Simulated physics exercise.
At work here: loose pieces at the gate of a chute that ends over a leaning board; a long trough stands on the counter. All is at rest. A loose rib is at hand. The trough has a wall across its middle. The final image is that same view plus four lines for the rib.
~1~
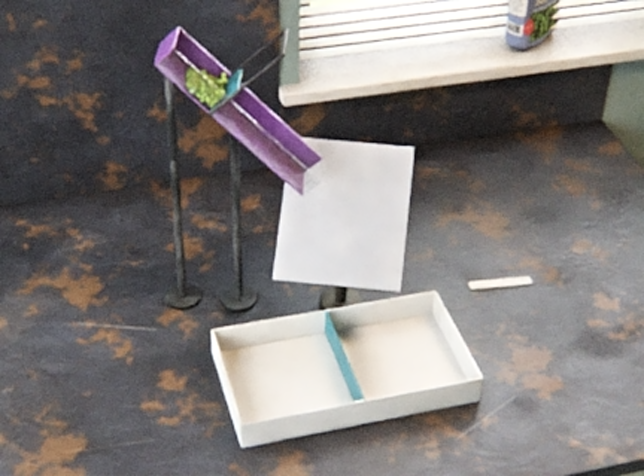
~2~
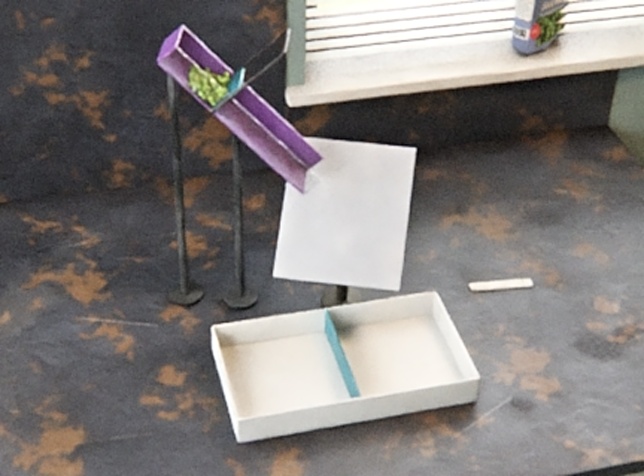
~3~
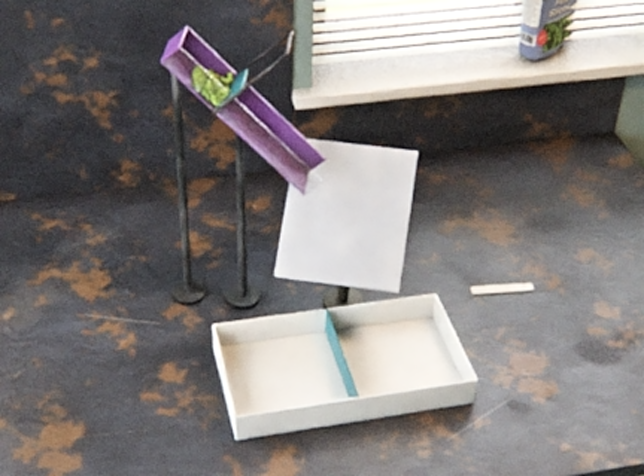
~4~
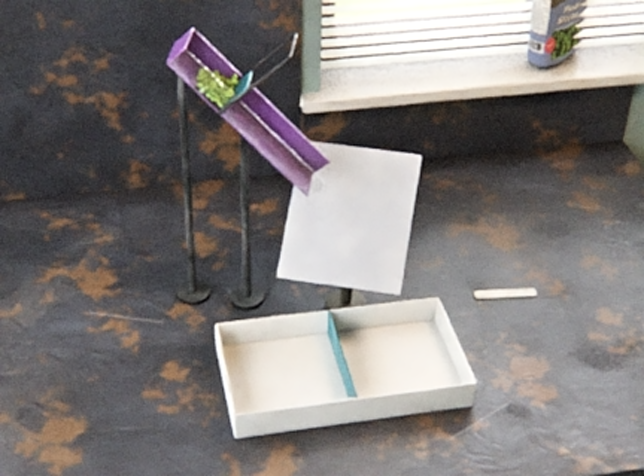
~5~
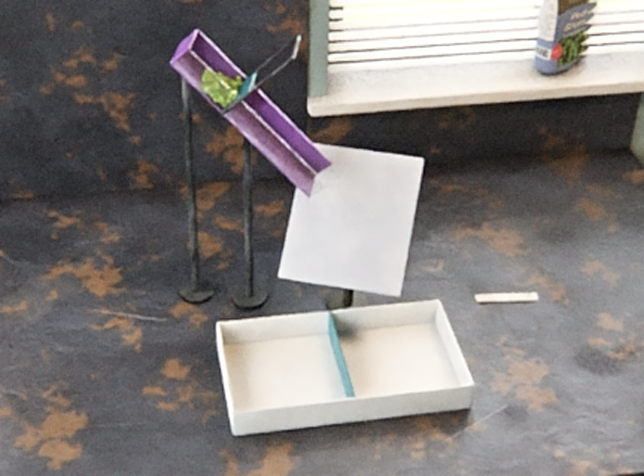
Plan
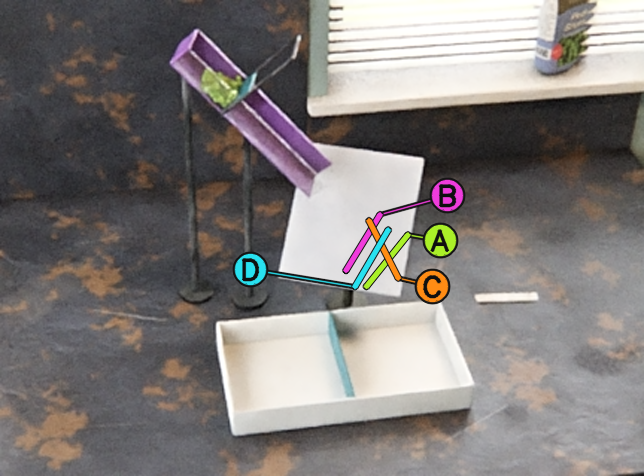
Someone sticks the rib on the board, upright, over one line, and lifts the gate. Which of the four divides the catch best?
Line A.
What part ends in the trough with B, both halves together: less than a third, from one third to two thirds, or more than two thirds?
More than two thirds.
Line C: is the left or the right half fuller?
More lands on the right.
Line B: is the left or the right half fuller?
More lands on the left.
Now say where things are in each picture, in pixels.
In the first picture, load behind the gate near (209, 85), dried peas; lip of the chute near (303, 184), sloping fairly steeply.
In the second picture, middle of the board near (345, 212), tilted fairly steeply; middle of its low edge near (336, 283); of its high edge near (354, 142).
In the third picture, front corners of the trough near (236, 416) and (476, 380); front end of its middle wall near (359, 398); gate still shut near (241, 82).
In the fourth picture, middle of the load near (220, 86); lip near (310, 186).
In the fifth picture, middle of the load near (224, 87); lip near (312, 187).
On the marked copy, line A from (407, 234) to (366, 286); line B from (380, 214) to (346, 270); line C from (368, 220) to (398, 278); line D from (388, 229) to (354, 286).
With A, of what is caught, close to half in the left half, close to half in the right.
With B, of what is caught, all but a few in the left half, a small share in the right.
With C, of what is caught, a small share in the left half, the bulk in the right.
With D, of what is caught, the bulk in the left half, close to a quarter in the right.
